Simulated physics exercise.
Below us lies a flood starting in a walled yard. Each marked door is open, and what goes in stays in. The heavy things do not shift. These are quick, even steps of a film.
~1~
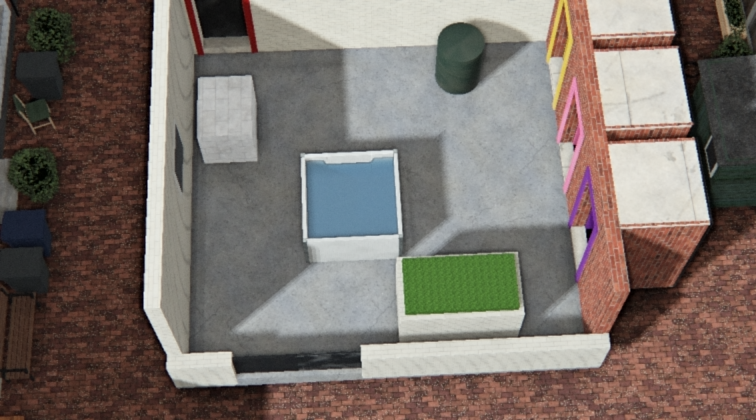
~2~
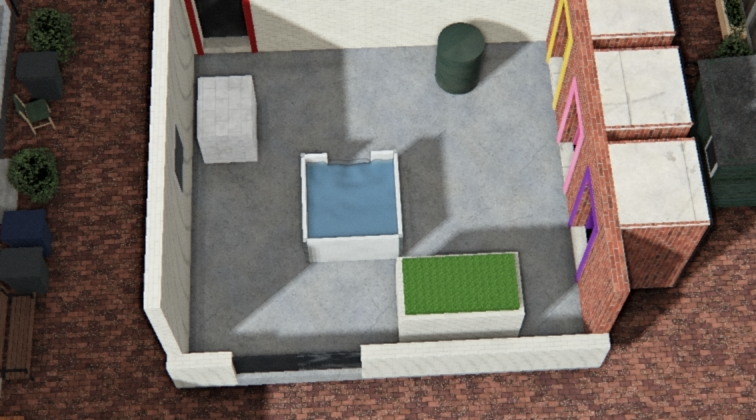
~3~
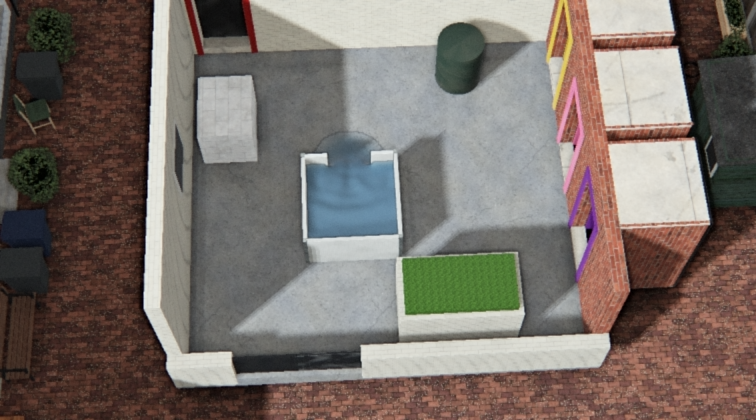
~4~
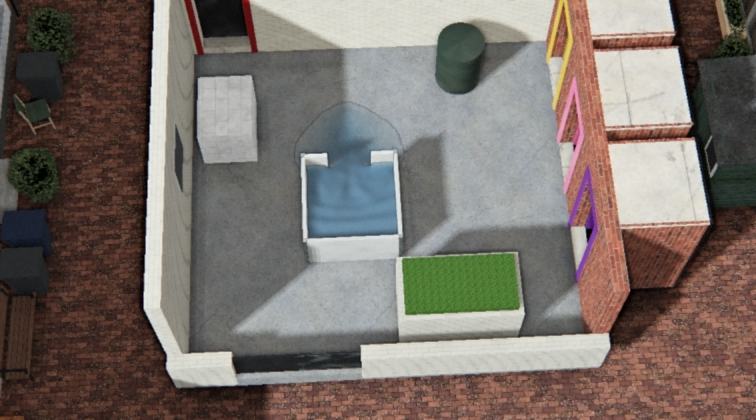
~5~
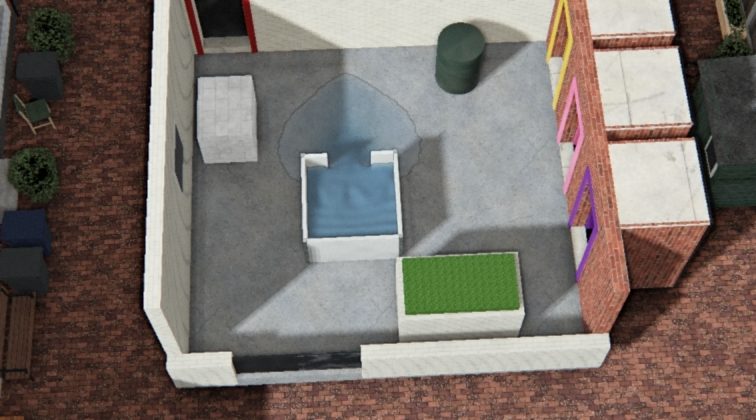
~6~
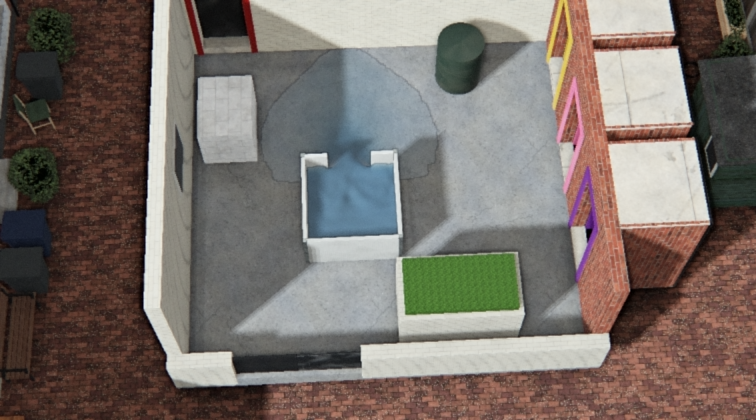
Water poured through a gap that opened in the far side of a white, open tank in a walled yard, then spread outward in a widening sheet across the grey floor toward the back wall.
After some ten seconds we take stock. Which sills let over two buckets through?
In the end: The pink door takes more than that; the purple door stays under that; the red door stays under that; the yellow door stays under that.
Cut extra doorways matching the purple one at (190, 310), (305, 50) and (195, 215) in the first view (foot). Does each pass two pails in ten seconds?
In turn: Holds, passes that mark, stays under.
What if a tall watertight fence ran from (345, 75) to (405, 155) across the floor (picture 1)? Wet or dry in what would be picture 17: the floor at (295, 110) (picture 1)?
At that place: Awash.
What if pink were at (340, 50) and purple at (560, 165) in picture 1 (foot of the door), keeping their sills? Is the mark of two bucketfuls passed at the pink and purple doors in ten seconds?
In short: The pink door is over, the purple door lets less in.
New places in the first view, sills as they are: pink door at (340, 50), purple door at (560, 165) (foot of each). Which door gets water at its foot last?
I say the one in purple.
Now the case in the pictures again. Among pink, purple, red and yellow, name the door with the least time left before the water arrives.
I say the red-painted one.
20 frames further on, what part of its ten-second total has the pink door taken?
Near 0 in a hundred.
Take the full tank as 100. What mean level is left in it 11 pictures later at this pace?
Close to 46 %.
A moment on, water covers 25 % of the floor; the pink door not reached, the purple door not reached, the red door wet at the sill, nothing in, the yellow door not reached.
Next, water covers 30 % of the floor; the pink door not reached, the purple door not reached, the red door under two buckets in, the yellow door not reached.
Then, water covers 40 % of the floor; the pink door wet at the sill, nothing in, the purple door not reached, the red door under two buckets in, the yellow door wet at the sill, nothing in.
Later, water covers 70 % of the floor; the pink door under two buckets in, the purple door wet at the sill, nothing in, the red door under two buckets in, the yellow door wet at the sill, nothing in.
In the end, water covers 95 % of the floor; the pink door over two buckets in, the purple door wet at the sill, nothing in, the red door under two buckets in, the yellow door wet at the sill, nothing in.
